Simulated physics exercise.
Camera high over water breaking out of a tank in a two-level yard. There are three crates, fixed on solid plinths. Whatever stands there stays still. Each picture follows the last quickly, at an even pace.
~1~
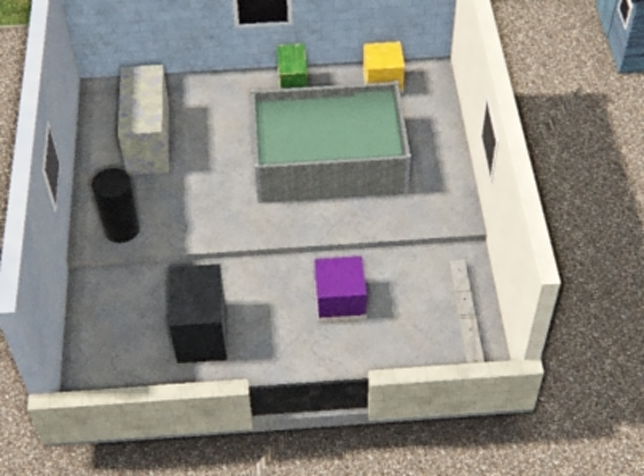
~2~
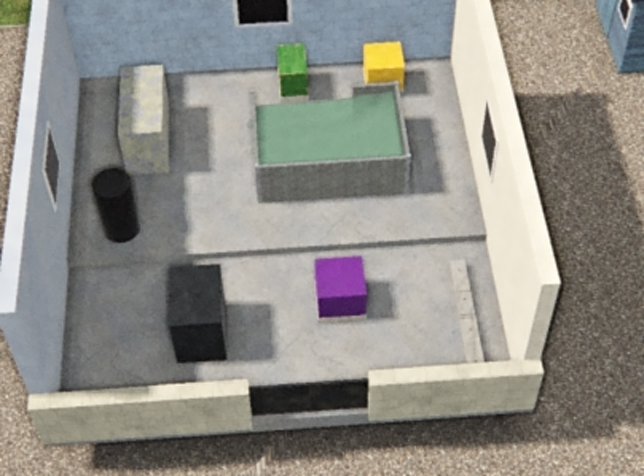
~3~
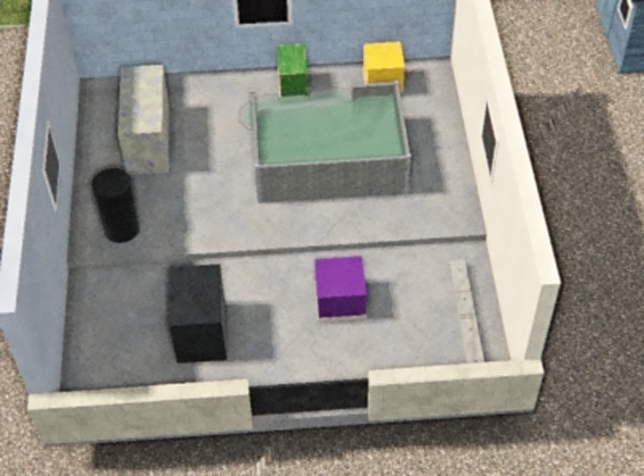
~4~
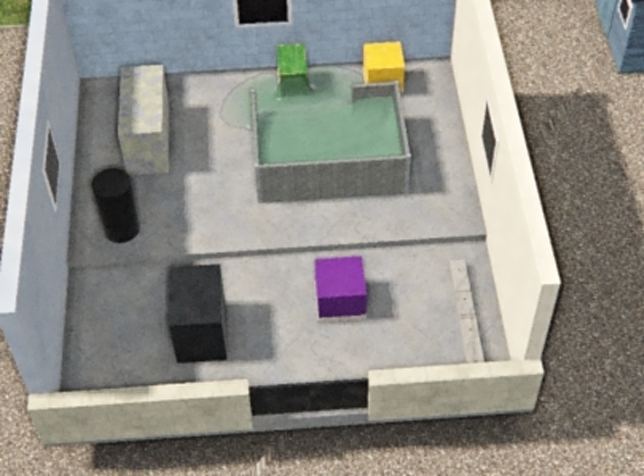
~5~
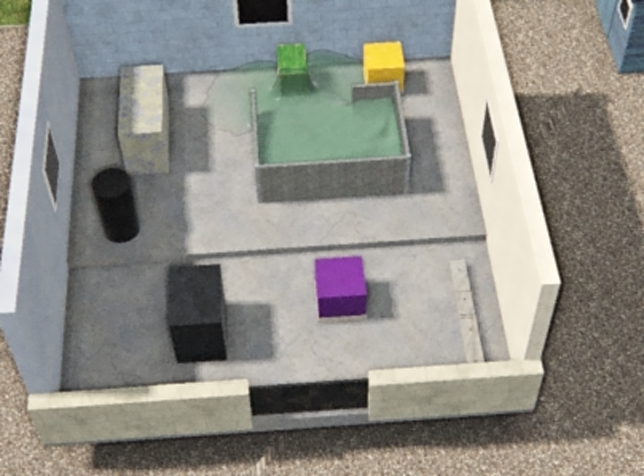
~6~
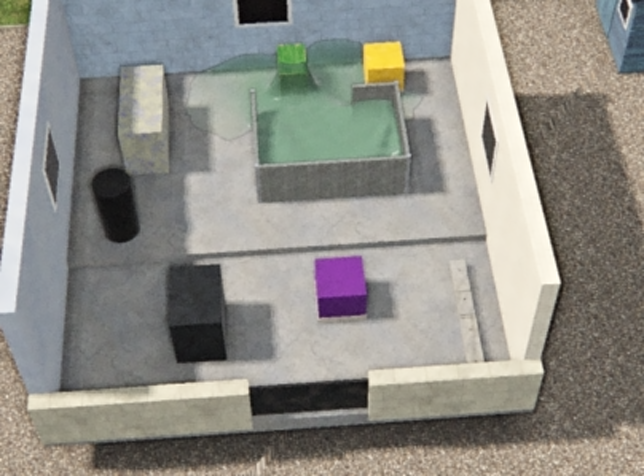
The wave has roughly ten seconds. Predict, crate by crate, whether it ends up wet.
In the end the yellow crate is hit by the water, the green crate is hit by the water, the purple crate is hit by the water.
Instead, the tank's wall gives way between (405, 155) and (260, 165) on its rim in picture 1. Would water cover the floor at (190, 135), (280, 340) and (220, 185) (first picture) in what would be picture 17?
One after the other: No water, flooded, not flooded.
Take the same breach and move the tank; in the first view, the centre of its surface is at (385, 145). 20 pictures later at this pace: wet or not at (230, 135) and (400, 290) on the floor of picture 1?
The first is wetted, and then the second is not reached.
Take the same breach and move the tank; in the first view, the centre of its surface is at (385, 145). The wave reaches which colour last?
Last of all, it's the purple one.
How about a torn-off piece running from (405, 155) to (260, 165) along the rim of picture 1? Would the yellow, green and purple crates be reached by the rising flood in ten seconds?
I'd say the yellow crate stays clear, while the green crate stays clear and the purple crate is overrun.
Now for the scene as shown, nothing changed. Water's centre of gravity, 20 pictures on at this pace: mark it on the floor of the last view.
Close to (286, 135), I reckon.
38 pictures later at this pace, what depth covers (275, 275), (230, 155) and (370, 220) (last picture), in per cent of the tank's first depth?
Going in order, roughly 4, 2 and 2 %.
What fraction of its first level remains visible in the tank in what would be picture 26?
My figure is about 30 in a hundred.
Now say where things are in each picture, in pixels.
In the first picture, still water in the open tank at (329, 127).
In the second picture, water pours out on the open tank's far side and has run to (251, 126).
In the third picture, the front is at (244, 114), out from the gap on the open tank's far side.
In the fourth picture, the front is at (356, 76), out from the gap on the open tank's far side.
In the fifth picture, water pours out on the open tank's far side and has run to (219, 81).
In the sixth picture, the front is at (202, 73), out from the gap on the open tank's far side.
A moment on, water covers 15 % of the floor; the yellow crate water round its plinth, the green crate water round its plinth, the purple crate not reached.
Next, water covers 25 % of the floor; the yellow crate water round its plinth, the green crate water round its plinth, the purple crate not reached.
Then, water covers 50 % of the floor; the yellow crate water round its plinth, the green crate water round its plinth, the purple crate not reached.
Later, water covers 90 % of the floor; the yellow crate water round its plinth, the green crate water round its plinth, the purple crate water round its plinth.
In the end, water covers 95 % of the floor; the yellow crate was topped, the green crate was topped, the purple crate was topped.
